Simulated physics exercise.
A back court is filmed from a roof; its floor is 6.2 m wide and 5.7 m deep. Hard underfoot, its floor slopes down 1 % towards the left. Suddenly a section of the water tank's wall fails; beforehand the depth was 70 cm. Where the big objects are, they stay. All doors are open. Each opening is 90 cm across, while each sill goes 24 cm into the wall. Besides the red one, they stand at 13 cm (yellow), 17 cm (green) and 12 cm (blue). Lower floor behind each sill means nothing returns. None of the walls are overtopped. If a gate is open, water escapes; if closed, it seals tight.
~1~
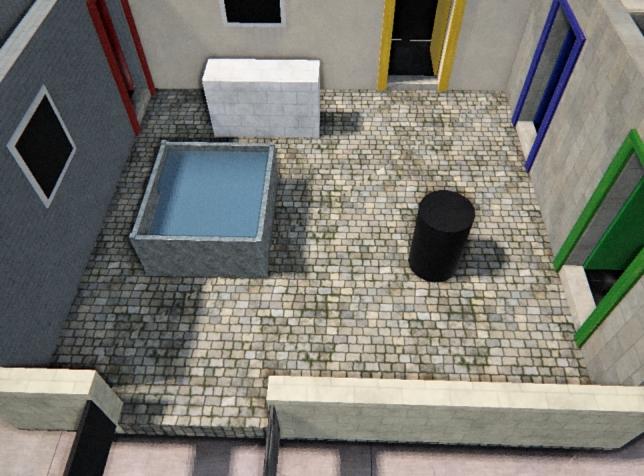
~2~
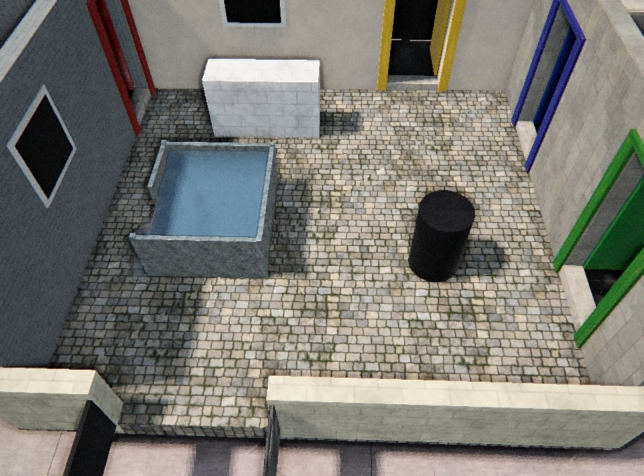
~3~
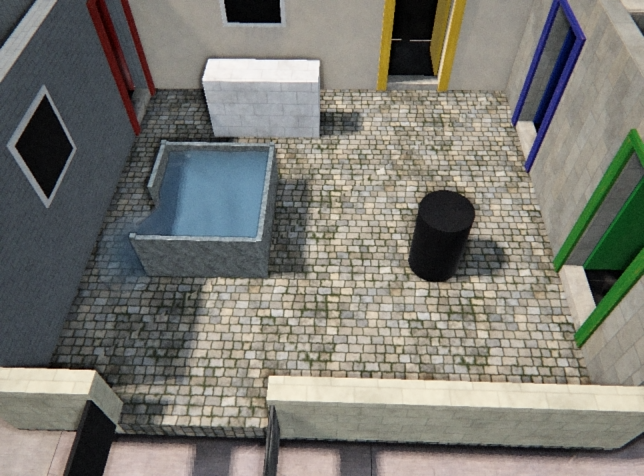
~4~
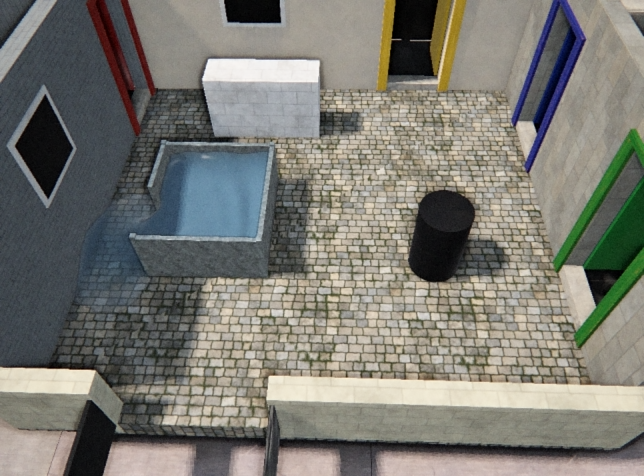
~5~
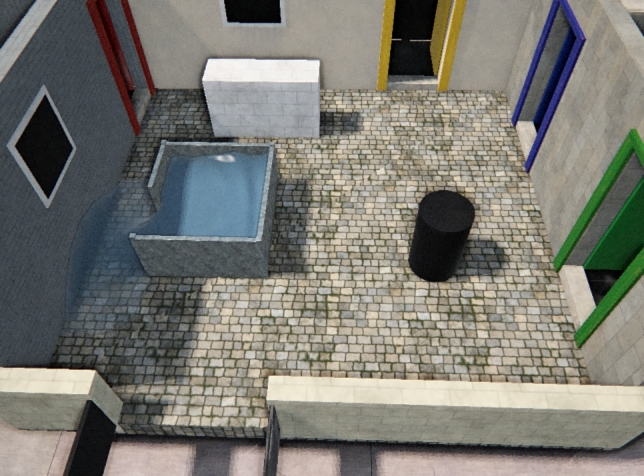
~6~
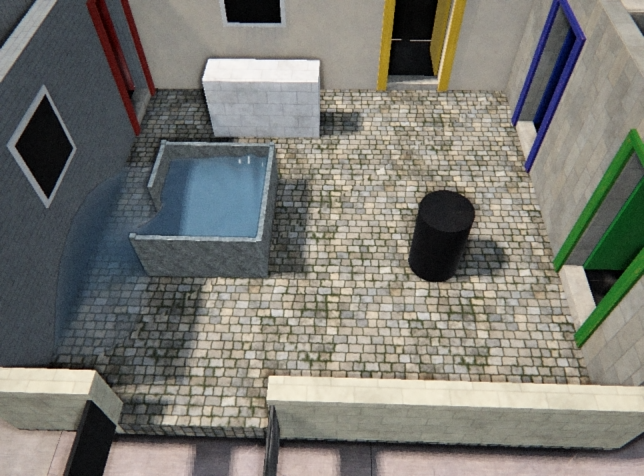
Water spilling through a broken left wall of a stone tank and spreading across cobbles beside the grey wall of a courtyard.
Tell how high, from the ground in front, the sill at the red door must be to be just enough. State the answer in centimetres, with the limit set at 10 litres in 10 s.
It must be about 12.5 cm high.
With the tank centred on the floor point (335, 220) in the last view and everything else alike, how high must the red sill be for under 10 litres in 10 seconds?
That setup calls for roughly 11.5 cm.
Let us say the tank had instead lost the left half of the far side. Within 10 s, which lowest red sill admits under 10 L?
A minimum of about 33 cm.
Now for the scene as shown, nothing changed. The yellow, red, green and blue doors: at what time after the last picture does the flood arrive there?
So yellow sees it at 3.0 s, red at 0.5 s, green at 3.8 s and blue at 5.0 s.
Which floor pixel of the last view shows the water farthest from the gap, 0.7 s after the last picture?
Pixel: About (151, 98).
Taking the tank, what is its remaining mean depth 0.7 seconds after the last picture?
I'd put it at some 41 centimetres on average.
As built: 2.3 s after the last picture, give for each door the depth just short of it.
Yellow door 0 cm, red door 9 cm, green door 0 cm, blue door 0 cm.
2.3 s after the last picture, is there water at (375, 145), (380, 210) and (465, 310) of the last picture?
In that order: Still dry, dry, dry.
Then, 0.7 s after the last picture water covers 15 % of the floor, deepest (52 cm) near (37, 399); 3 cm at the red door, 0 litres in over its 16 cm sill.
Then, 2.3 s after the last picture water covers 45 % of the floor, deepest (27 cm) near (91, 256); 9 cm at the red door, 0 litres in over its 16 cm sill.
Then, 9.3 s after the last picture water covers 100 % of the floor, deepest (8 cm) near (37, 399); 7 cm at the red door, 2 litres in over its 16 cm sill.
At the red door as built, the water peaked near 14 cm, 3.7 s after the last picture.
Run again over the same 10 s with other heights there, 20 litres in over 10.5 cm, 5 litres over 14 cm. The limit of 10 litres is kept from about 12.5 cm up.
